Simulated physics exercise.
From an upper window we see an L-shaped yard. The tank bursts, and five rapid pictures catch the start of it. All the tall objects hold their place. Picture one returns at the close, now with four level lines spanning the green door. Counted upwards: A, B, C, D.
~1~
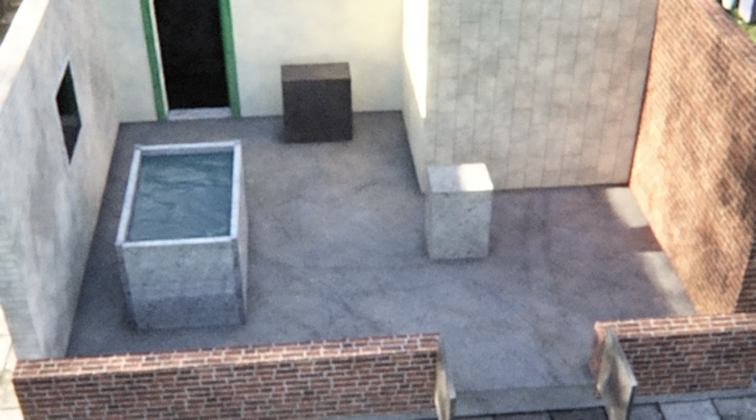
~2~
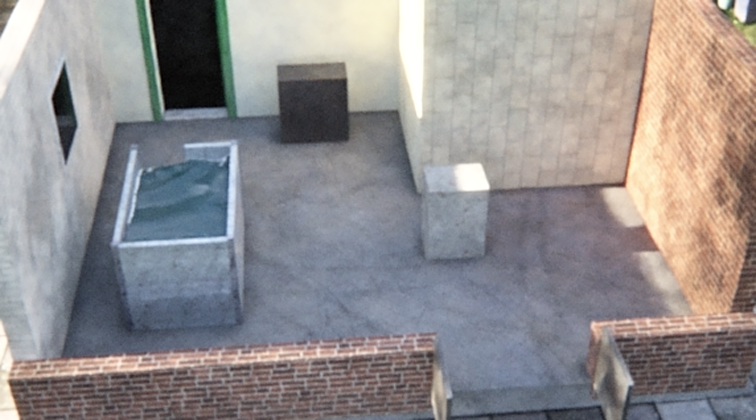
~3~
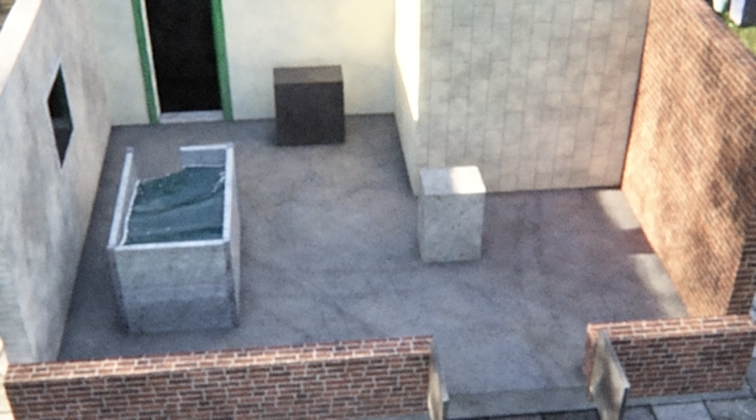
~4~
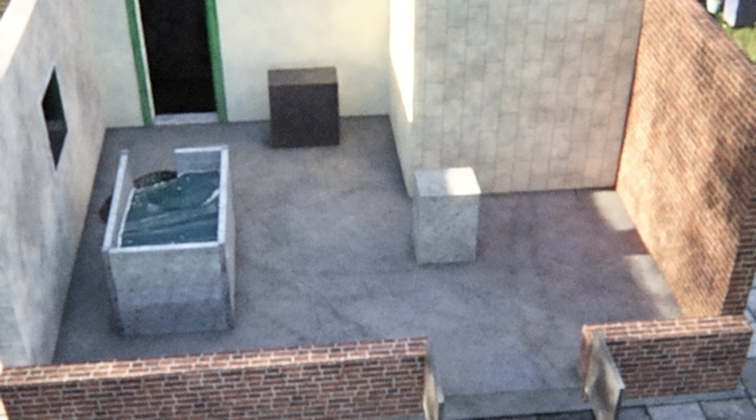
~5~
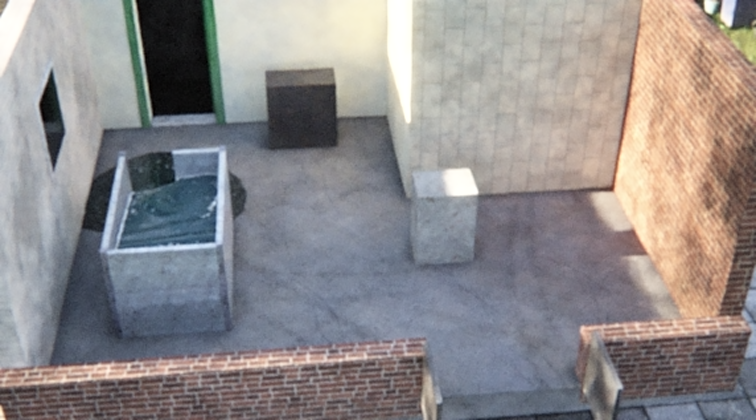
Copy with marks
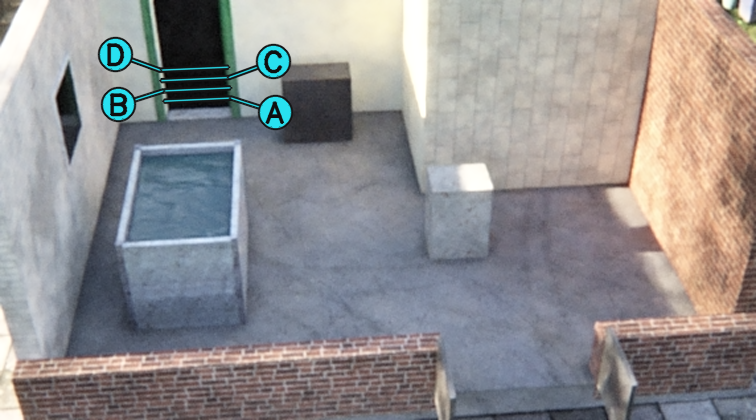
Water in a raised tank at the left of a walled yard sinks and churns as a gap appears in the tank's far side, then spreads across the ground behind it, while the dark and pale blocks stay still.
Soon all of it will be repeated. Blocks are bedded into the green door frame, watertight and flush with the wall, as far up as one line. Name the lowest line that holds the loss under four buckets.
Line A.
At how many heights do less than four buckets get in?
All of them.
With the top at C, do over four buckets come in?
No, that is safe.
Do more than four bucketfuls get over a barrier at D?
No.
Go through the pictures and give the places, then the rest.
In the first frame, water in the tank at rest, its middle at (184, 197); foot of the green doorway at (200, 119); open gate at (519, 323).
In the second frame, water covers 1 % of the ground, its front hidden from here.
In the third frame, water covers 2 % of the ground, its front hidden from here.
In the fourth frame, water covers 5 % of the ground, its front hidden from here.
In the fifth frame, 10 % of the ground under water, visible out to (144, 157).
In cyan, A at (197, 99); B at (196, 89); C at (195, 79); D at (194, 68); from the bottom up A, B, C, D.
If A is chosen, a bucket or two gets in.
If B is chosen, nothing gets over.
If C is chosen, nothing gets over.
If D is chosen, nothing gets over.
